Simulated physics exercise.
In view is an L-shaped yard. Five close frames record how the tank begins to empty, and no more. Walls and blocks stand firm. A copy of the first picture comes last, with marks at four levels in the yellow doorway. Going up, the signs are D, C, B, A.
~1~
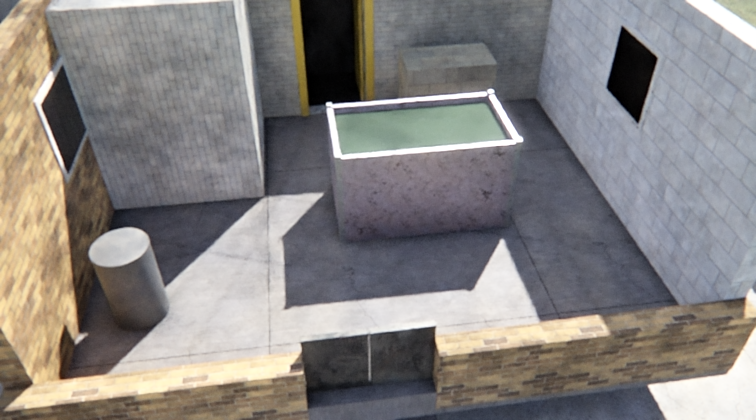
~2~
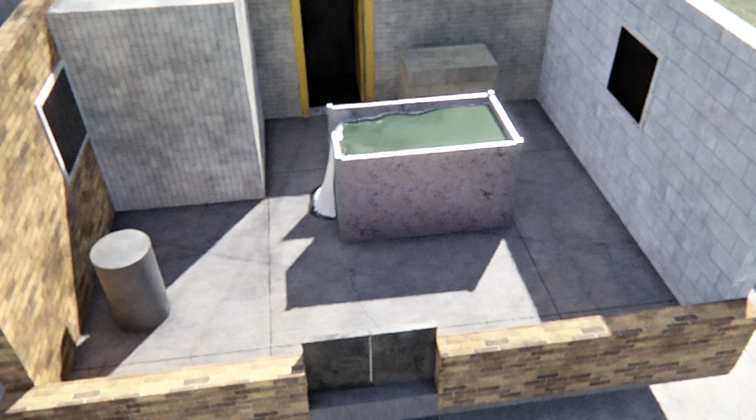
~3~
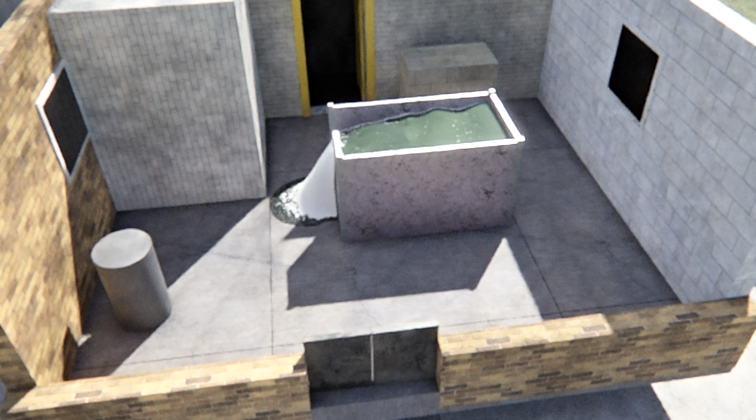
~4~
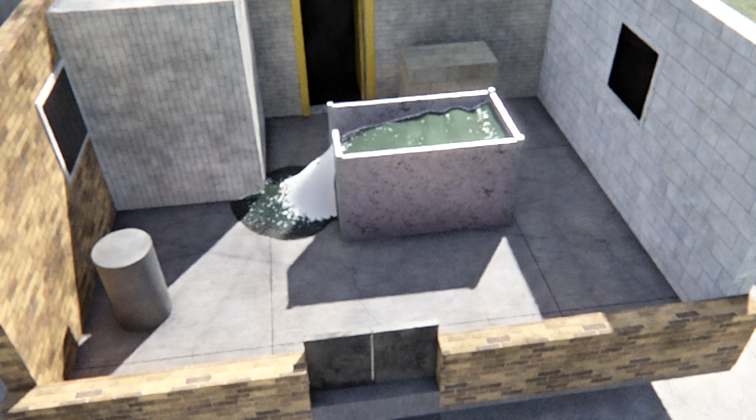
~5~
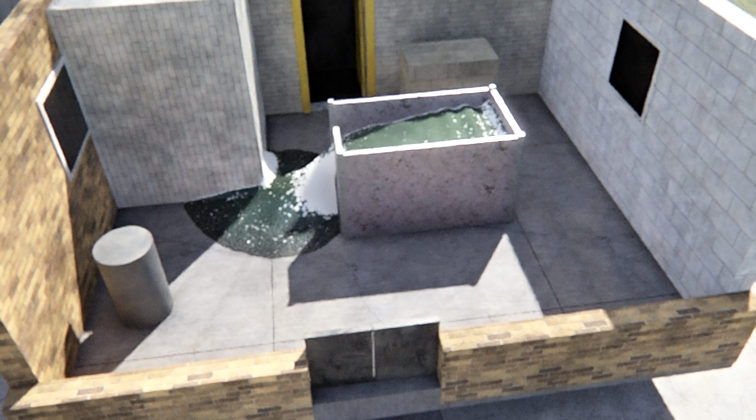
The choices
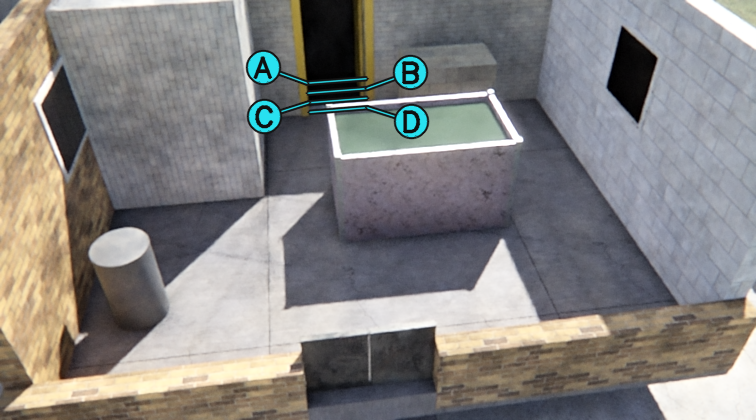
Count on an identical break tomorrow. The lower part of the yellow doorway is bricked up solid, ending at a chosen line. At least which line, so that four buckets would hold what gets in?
The answer is height C.
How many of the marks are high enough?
Three of the four.
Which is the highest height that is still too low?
That would be D.
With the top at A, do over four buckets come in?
No.
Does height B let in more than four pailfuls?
No, not at all.
On the marked copy, A at (336, 80); B at (337, 90); C at (338, 100); D at (338, 109); from the bottom up D, C, B, A.
With A, nothing gets over.
With B, nothing gets over.
With C, a splash gets over, under a bucket.
With D, about 10 bucketfuls get in.
